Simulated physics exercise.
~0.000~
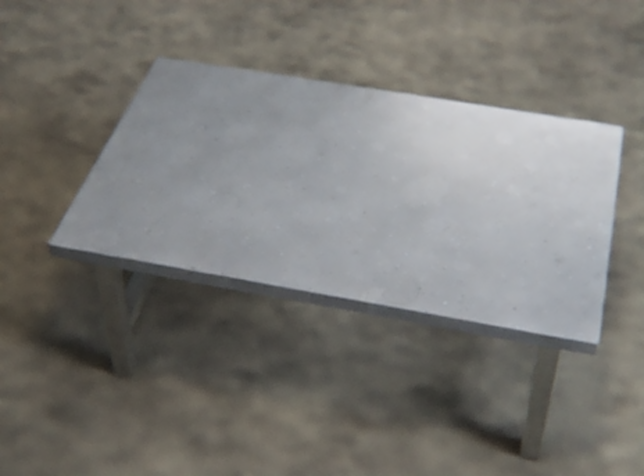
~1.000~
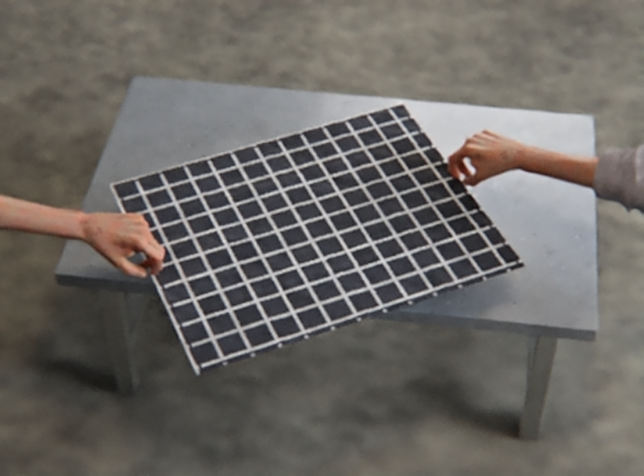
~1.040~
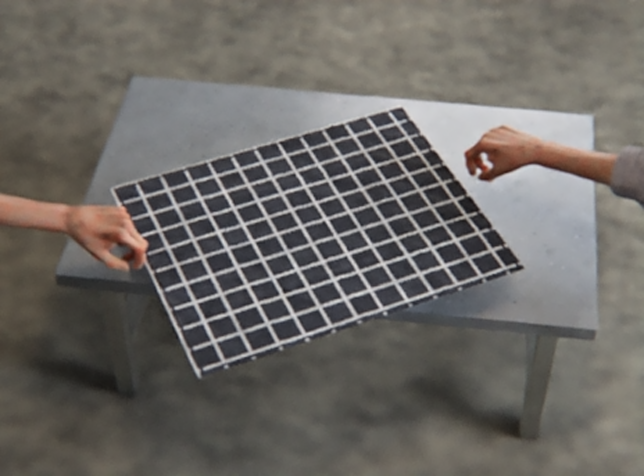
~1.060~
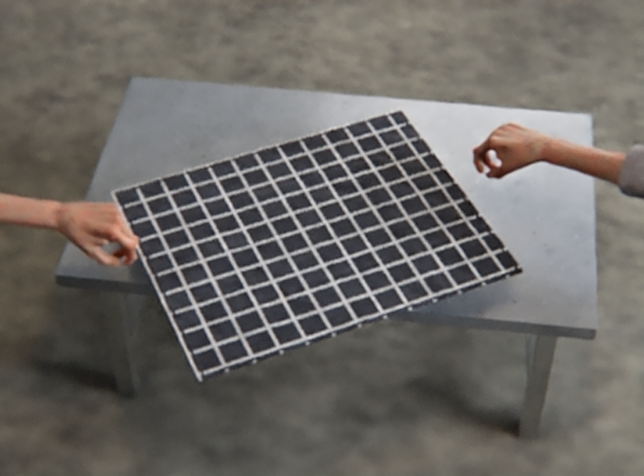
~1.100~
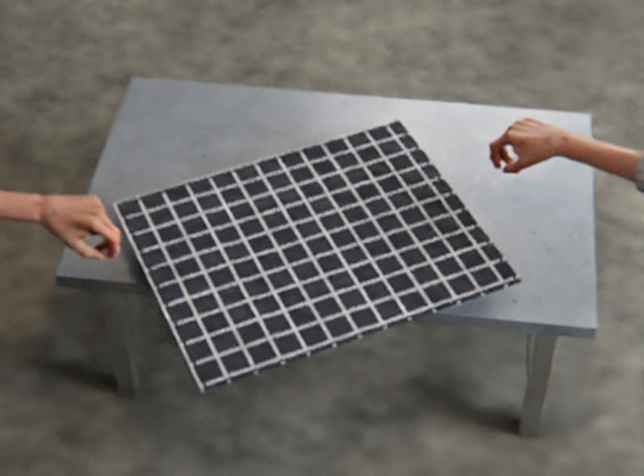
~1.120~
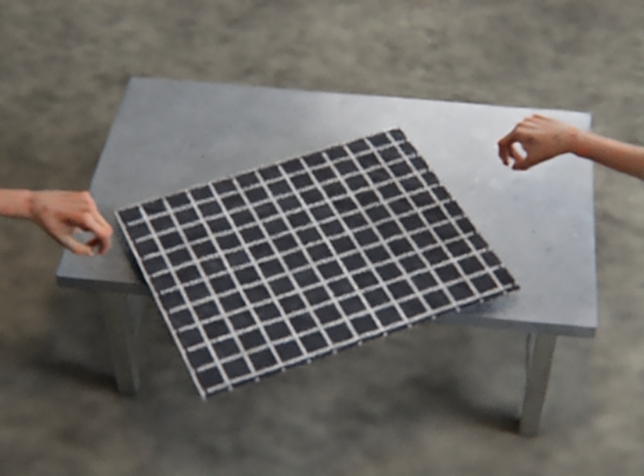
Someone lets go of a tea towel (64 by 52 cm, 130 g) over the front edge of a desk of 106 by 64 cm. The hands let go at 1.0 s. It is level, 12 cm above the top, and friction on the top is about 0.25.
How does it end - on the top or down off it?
It ends off the top.
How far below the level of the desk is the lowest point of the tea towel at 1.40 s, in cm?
32 cm.
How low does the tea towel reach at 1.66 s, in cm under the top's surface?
It's hanging something like 40 cm below the top at that point.
By 1.4 s, 55 % of the tea towel is still over the top.
By 1.7 s, 30 % of the tea towel is still over the top.
By 1.9 s, 0 % of the tea towel is still over the top.
By 2.2 s, 0 % of the tea towel is still over the top.
By 4.4 s, 0 % of the tea towel is still over the top.
